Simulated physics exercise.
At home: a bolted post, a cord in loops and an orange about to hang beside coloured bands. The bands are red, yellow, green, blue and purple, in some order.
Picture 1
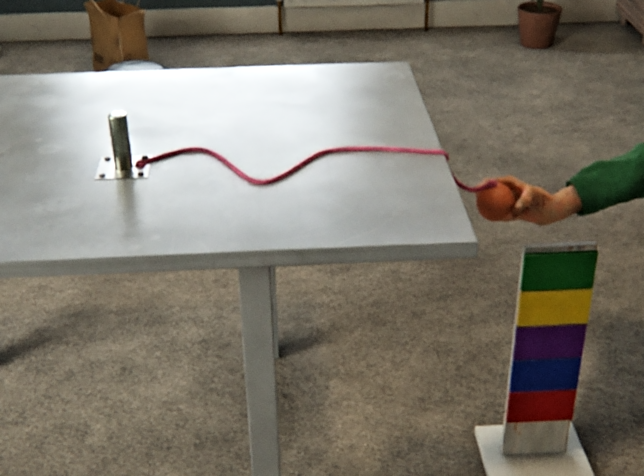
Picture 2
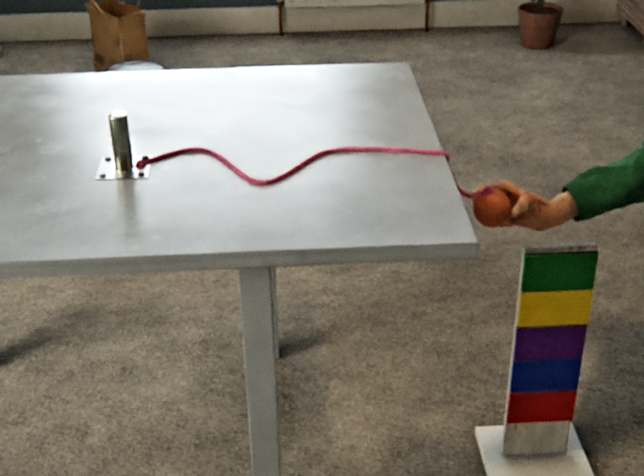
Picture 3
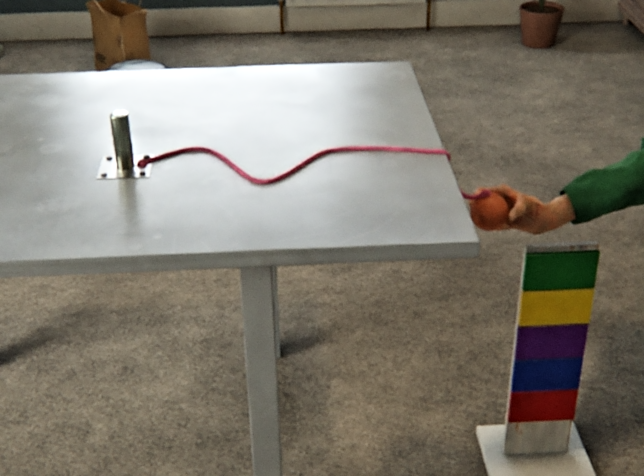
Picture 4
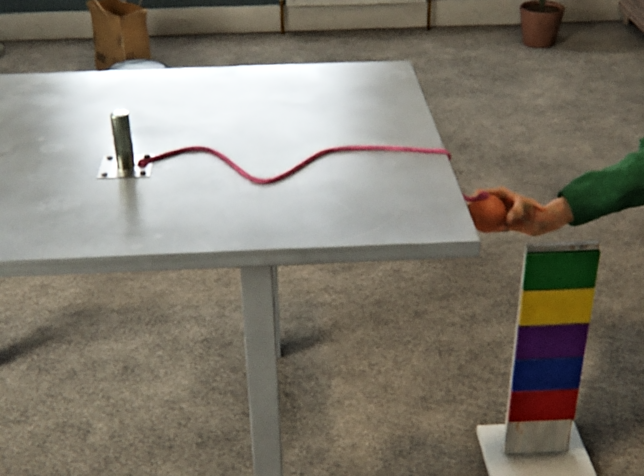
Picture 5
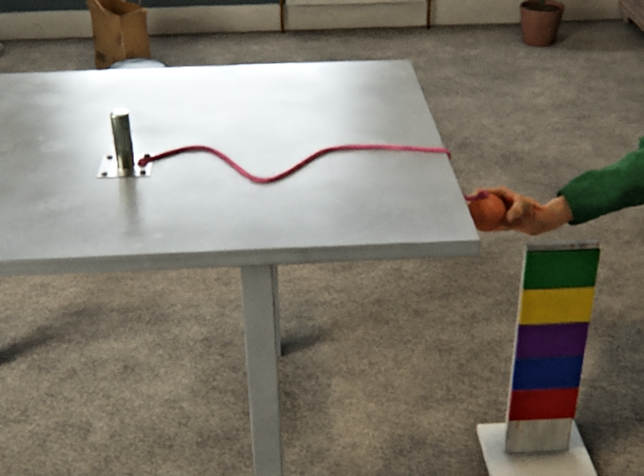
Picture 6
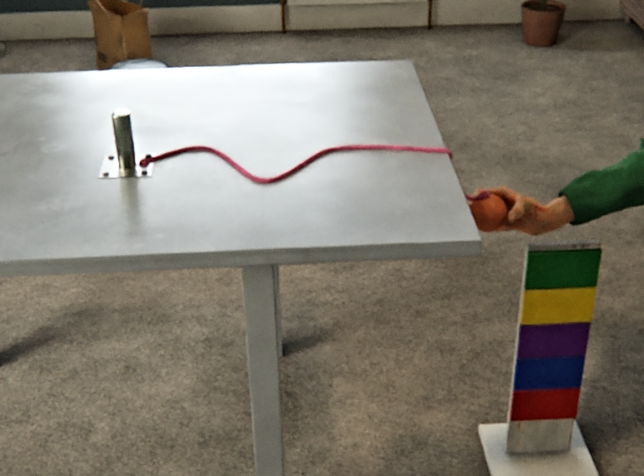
In this clip, a green-sleeved hand holds an orange just beyond the right edge of a gray table, shifting it slightly left before keeping it nearly still, while a red cord lies in curves from a metal post.
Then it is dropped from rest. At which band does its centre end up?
Its middle rests at the yellow band.
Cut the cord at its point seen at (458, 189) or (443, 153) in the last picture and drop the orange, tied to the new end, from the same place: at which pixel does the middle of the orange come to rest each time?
In that order: (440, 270) and (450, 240).
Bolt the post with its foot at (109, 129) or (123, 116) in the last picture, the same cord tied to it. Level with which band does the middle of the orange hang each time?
Taking them in turn: Green; green.
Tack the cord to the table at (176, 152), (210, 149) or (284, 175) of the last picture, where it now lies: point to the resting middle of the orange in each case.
Try by try, around (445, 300), (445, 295) and (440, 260).
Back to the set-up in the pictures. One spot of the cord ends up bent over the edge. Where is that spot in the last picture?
That spot is around (372, 147).
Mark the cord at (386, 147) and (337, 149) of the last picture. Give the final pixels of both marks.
They go to (449, 173) and to (417, 155).
A little later, orange near (467, 295); level with yellow.
Next, orange near (410, 305); level with yellow.
Later still, orange near (440, 305); level with yellow.
When it is over, orange near (447, 305); level with yellow. The yellow one.
